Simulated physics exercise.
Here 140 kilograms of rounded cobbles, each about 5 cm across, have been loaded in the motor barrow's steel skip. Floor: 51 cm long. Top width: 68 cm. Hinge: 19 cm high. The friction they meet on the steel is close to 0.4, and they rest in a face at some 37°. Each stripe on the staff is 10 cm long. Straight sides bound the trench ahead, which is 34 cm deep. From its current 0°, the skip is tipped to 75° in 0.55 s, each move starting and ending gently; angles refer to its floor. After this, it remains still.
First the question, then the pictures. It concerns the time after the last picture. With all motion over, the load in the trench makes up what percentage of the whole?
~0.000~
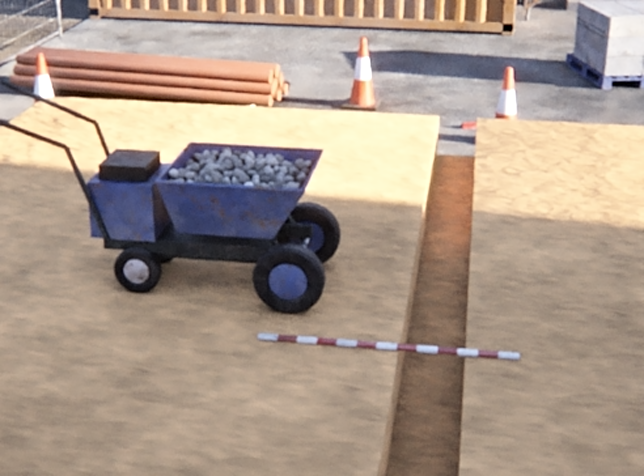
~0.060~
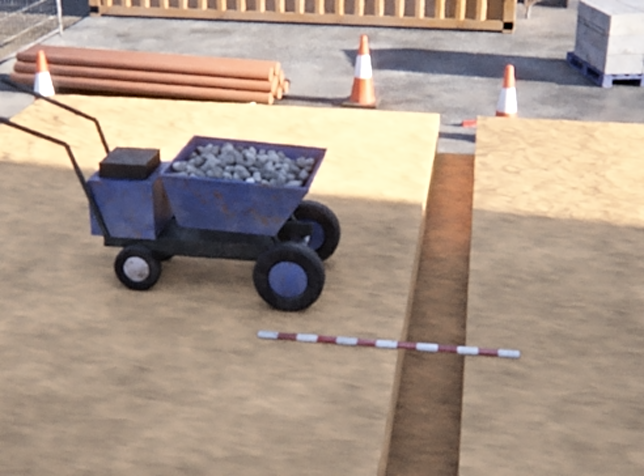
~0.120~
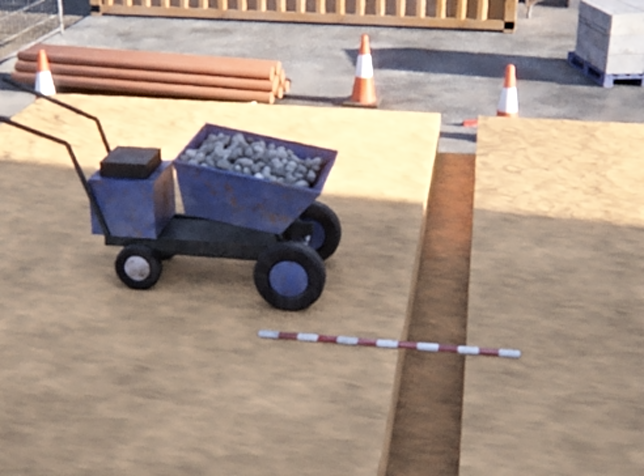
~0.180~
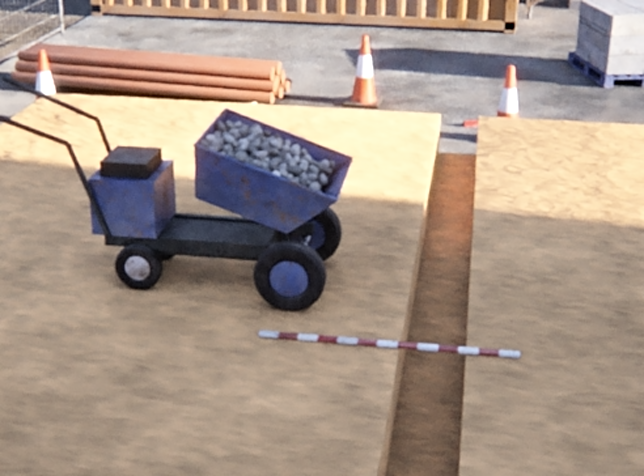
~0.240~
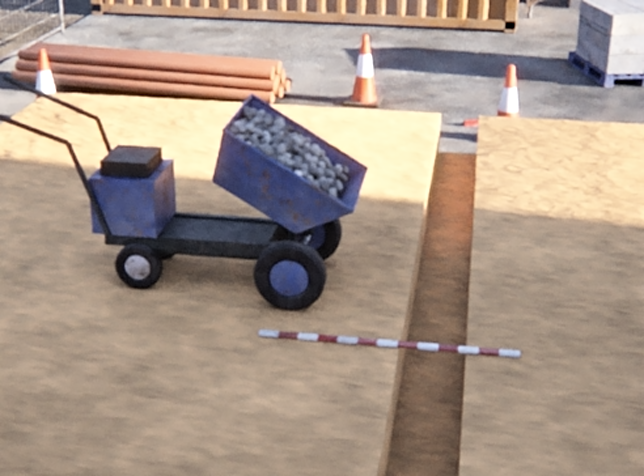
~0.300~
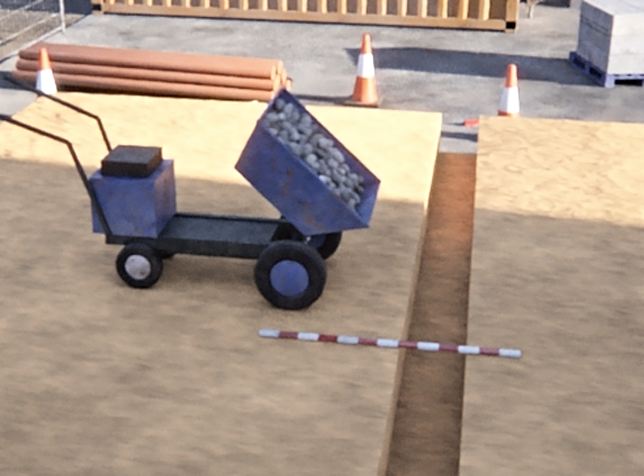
It makes up about 70 percent of the whole load.
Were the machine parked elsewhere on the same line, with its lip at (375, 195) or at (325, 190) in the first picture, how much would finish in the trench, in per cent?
I'd expect some 15 per cent, then some 50.
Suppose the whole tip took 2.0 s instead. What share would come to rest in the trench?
It'd be some 100 per cent.
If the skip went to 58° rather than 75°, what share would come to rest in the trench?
Then about 45 per cent.
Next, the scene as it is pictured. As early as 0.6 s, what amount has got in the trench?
Close to 45 per cent at that time.
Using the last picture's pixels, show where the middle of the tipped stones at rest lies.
Roughly at pixel (450, 327).
After 0.4 s the floor is at 63°; 100 % in the skip; the foremost stones are at (381, 229).
After 0.6 s the floor is at 75°; 56 % in the skip, 1 % short of the trench, 43 % in the trench; the foremost stones are at (471, 275).
After 1.0 s the floor is at 75°; 10 % in the skip, 2 % short of the trench, 59 % in the trench, 30 % past the trench; the foremost stones are past the picture's edge.
After 3.0 s the floor is at 75°; 0 % in the skip, 70 % in the trench, 29 % past the trench; the foremost stones are past the picture's edge.
